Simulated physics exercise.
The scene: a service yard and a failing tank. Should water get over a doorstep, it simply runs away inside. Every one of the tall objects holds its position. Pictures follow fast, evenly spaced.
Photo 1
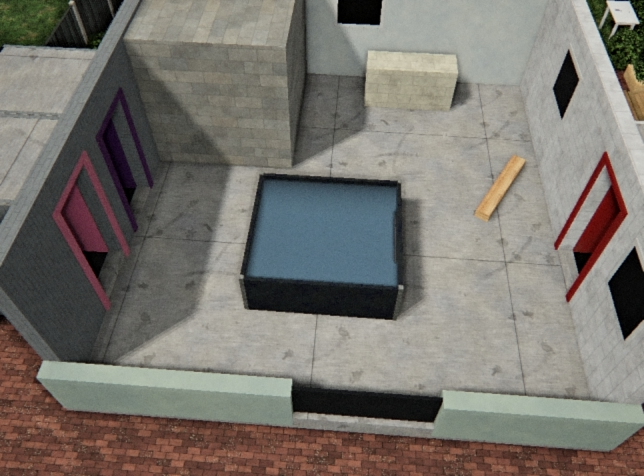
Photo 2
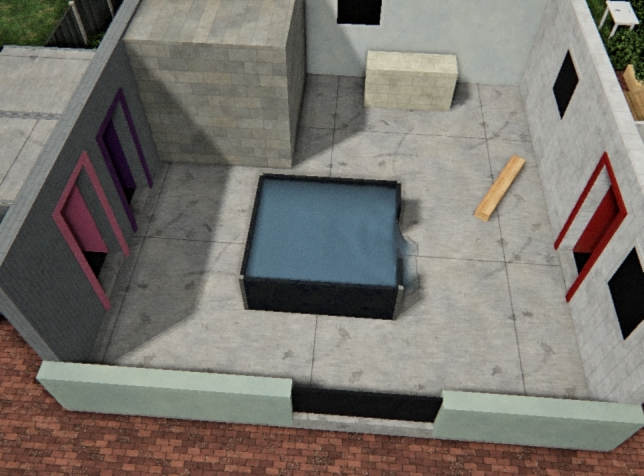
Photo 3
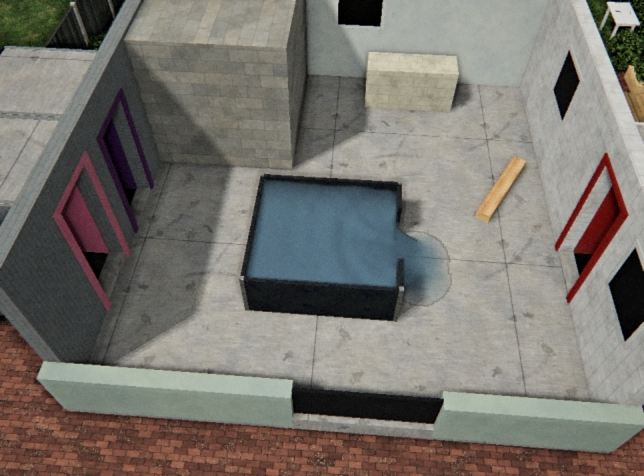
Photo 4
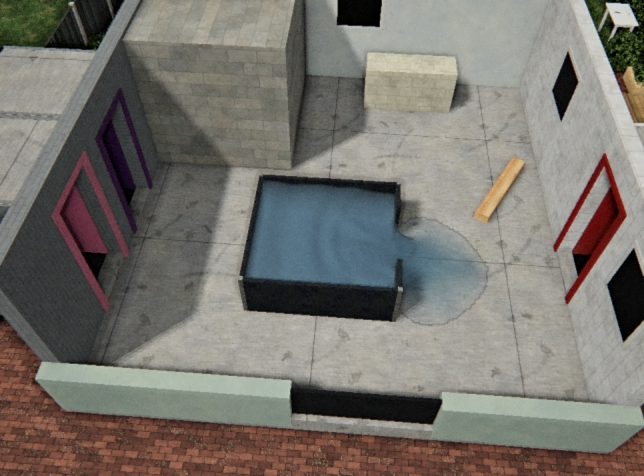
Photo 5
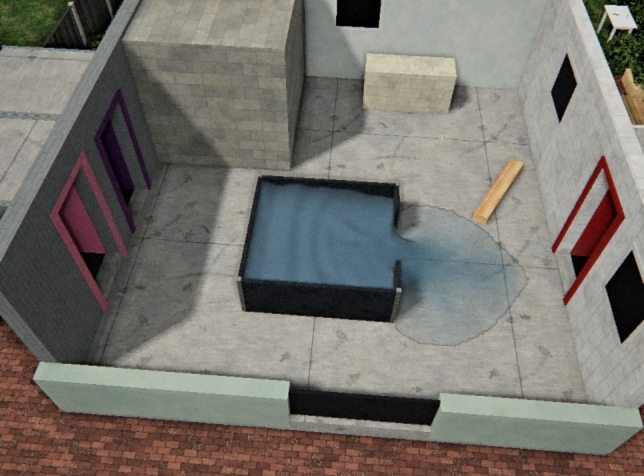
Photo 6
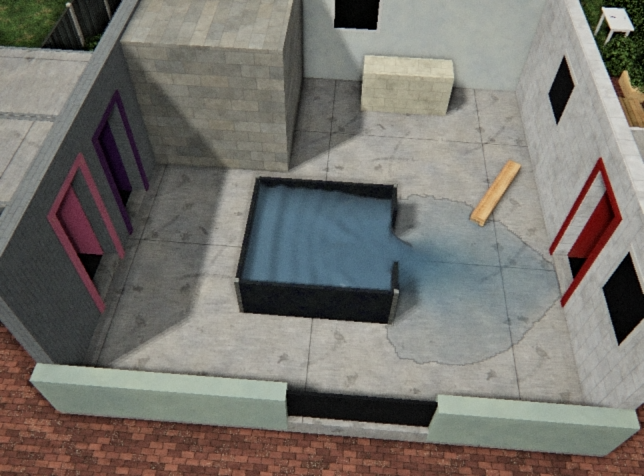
Water pours from a gap in the dark tank's right side and spreads across the grey floor.
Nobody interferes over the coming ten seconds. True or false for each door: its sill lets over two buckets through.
The red door true; the purple door false; the pink door false.
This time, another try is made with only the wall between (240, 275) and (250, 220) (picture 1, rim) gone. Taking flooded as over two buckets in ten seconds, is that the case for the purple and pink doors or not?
Looking at each: The purple admits more, while the pink admits more.
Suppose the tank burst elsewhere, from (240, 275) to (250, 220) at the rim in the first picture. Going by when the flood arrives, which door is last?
That's the red-painted one.
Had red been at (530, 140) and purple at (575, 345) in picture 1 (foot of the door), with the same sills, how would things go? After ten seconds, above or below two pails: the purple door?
Looking at it, the purple one overshoots.
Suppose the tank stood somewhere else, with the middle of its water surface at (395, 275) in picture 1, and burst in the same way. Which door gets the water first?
Answer: The red one.
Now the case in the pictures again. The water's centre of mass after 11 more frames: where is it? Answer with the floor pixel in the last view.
I'd say near (382, 268).
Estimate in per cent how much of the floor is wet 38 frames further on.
Roughly 65 %.
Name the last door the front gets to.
It has to be the door marked purple.
A moment on, water covers 25 % of the floor; the red door far over two buckets in, the purple door not reached, the pink door not reached.
Next, water covers 30 % of the floor; the red door far over two buckets in, the purple door not reached, the pink door not reached.
Then, water covers 40 % of the floor; the red door far over two buckets in, the purple door not reached, the pink door not reached.
Later, water covers 65 % of the floor; the red door far over two buckets in, the purple door not reached, the pink door wet at the sill, nothing in.
In the end, water covers 95 % of the floor; the red door far over two buckets in, the purple door wet at the sill, nothing in, the pink door wet at the sill, nothing in.
